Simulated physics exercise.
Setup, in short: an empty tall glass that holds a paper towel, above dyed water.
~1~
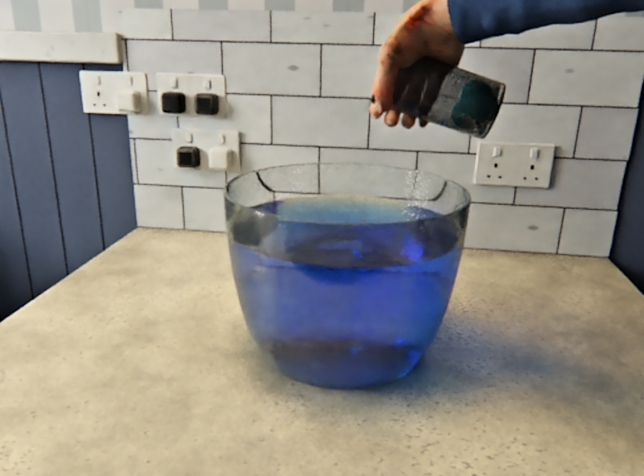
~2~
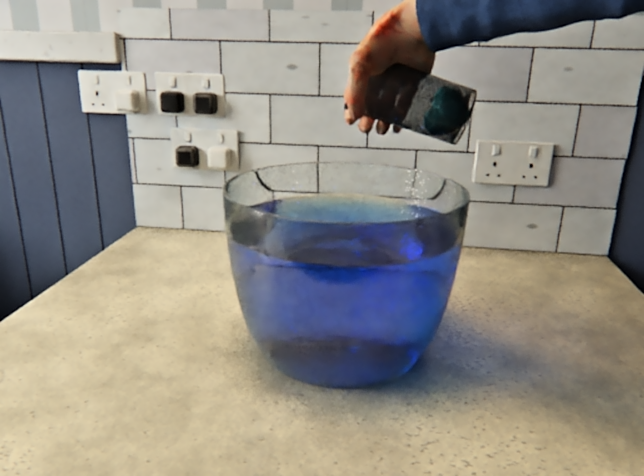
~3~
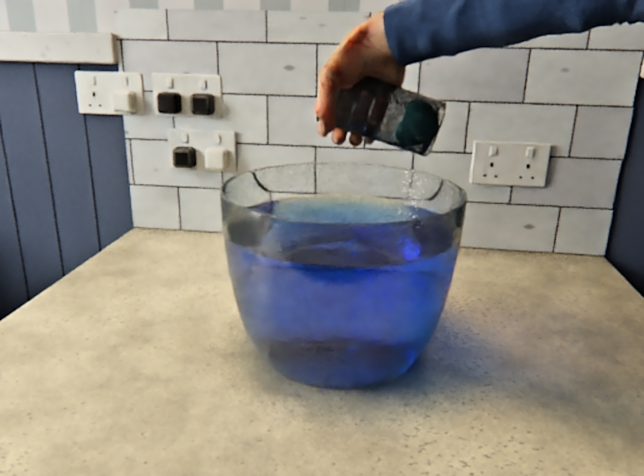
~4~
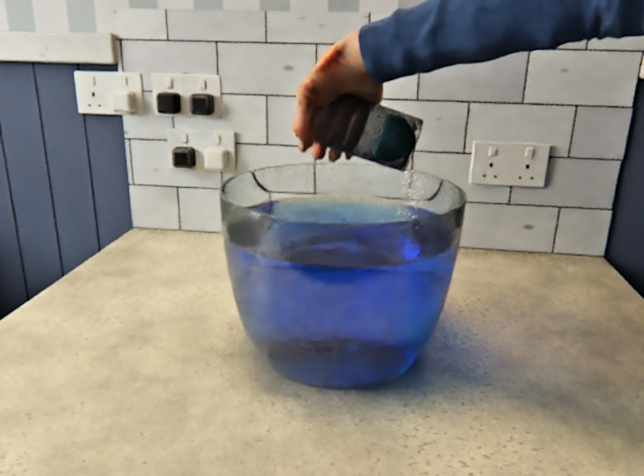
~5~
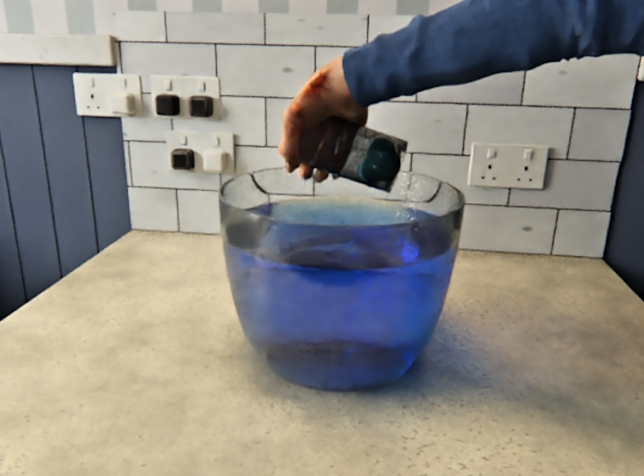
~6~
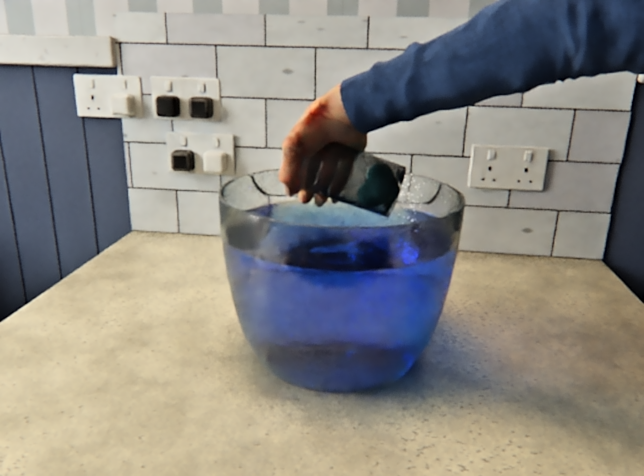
A hand in a blue sleeve held a glass tipped on its side above a big clear bowl of blue water, moving it left and steadily lowering it to just above the water.
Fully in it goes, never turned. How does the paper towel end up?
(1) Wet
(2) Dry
1, wet.
Shortly, the tall glass enters the dyed water.
Then, dyed water pours in as the air escapes.
At the finish, the tall glass is under, flooded, and the paper towel is wet.
